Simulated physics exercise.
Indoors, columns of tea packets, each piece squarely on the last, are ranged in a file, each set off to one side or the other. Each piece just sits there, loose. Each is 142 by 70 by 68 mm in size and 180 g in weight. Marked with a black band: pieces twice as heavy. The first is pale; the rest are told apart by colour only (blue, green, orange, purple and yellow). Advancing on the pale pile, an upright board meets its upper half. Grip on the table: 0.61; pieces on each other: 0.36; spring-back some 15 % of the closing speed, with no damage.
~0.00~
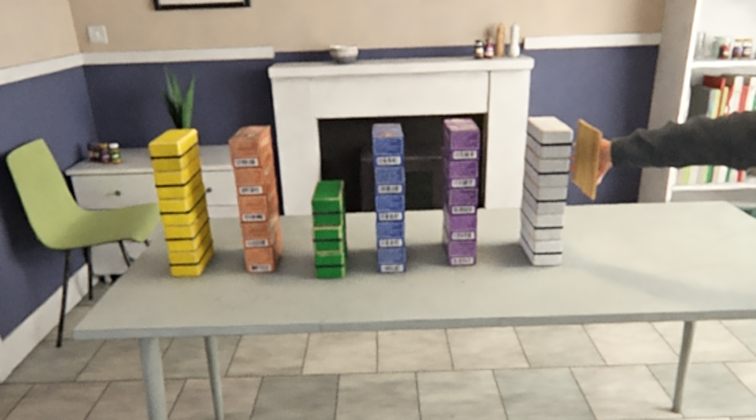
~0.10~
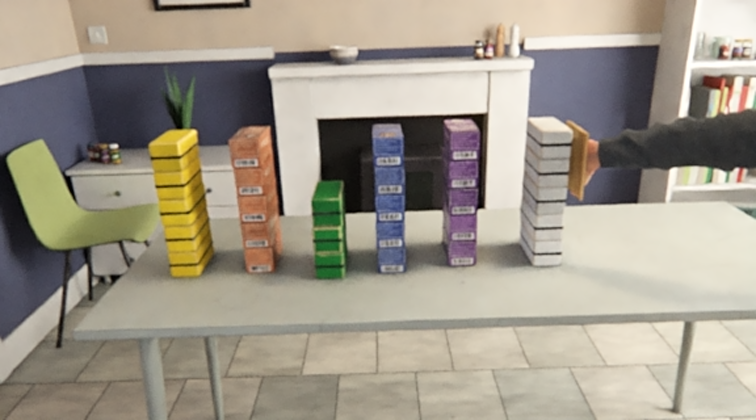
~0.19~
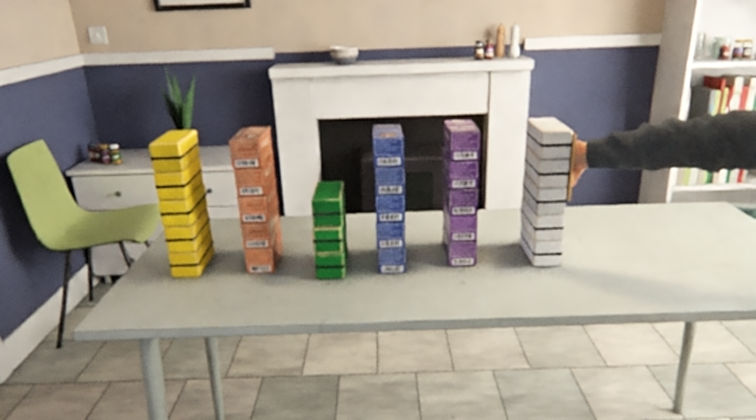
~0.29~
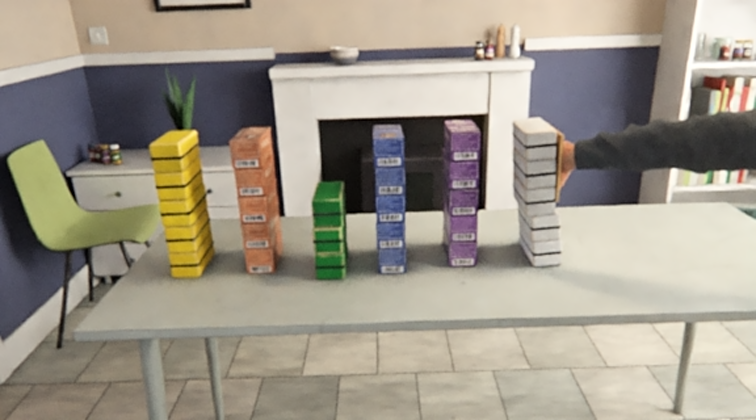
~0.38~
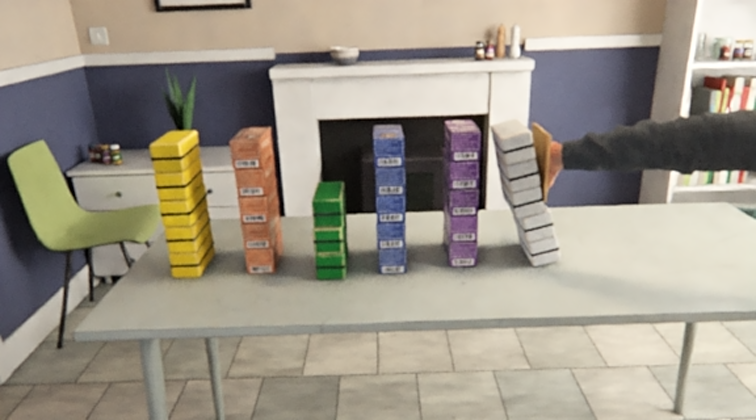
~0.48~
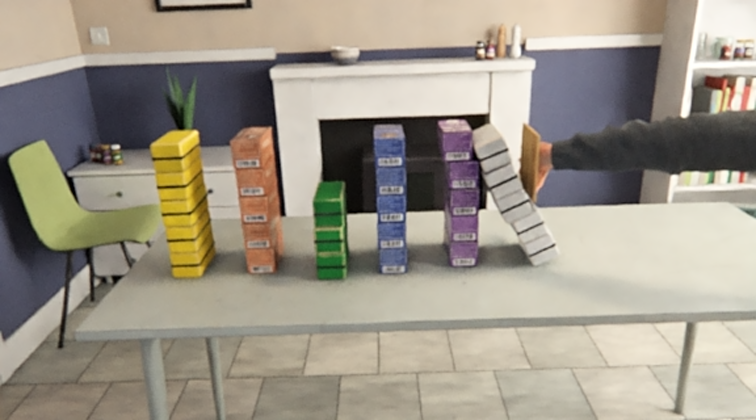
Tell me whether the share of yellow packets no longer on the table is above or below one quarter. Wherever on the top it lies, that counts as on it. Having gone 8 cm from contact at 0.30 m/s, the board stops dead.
That share is above one quarter.
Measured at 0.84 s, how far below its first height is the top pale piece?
12 cm.
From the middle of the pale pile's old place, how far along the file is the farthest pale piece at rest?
Distance along: Near 36 cm.
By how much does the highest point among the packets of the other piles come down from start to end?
Around 14 centimetres.
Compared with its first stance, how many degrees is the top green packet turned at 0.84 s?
Rotation: Approx. 0°.
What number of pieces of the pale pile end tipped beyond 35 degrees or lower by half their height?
In total, 5 of the pale pieces.
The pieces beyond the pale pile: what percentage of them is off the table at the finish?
Estimate: About 15% of them.
By 0.84 s, 5 of the pale pile down; none of the 5 yellow packets off the table (0 of 23 in all colours); top yellow packet unmoved; top blue packet tilted 20°.
By 1.72 s, 5 of the pale pile down; none of the 5 yellow packets off the table (0 of 23 in all colours); top yellow packet tilted 42°, 6 cm lower; top orange packet tilted 44°, 10 cm lower.
When it is over (2.4 s), 5 of the pale pile down; 3 of the 5 yellow packets off the table (4 of 23 in all colours); top yellow packet on its side; top orange packet on its side. That is 60 per cent.
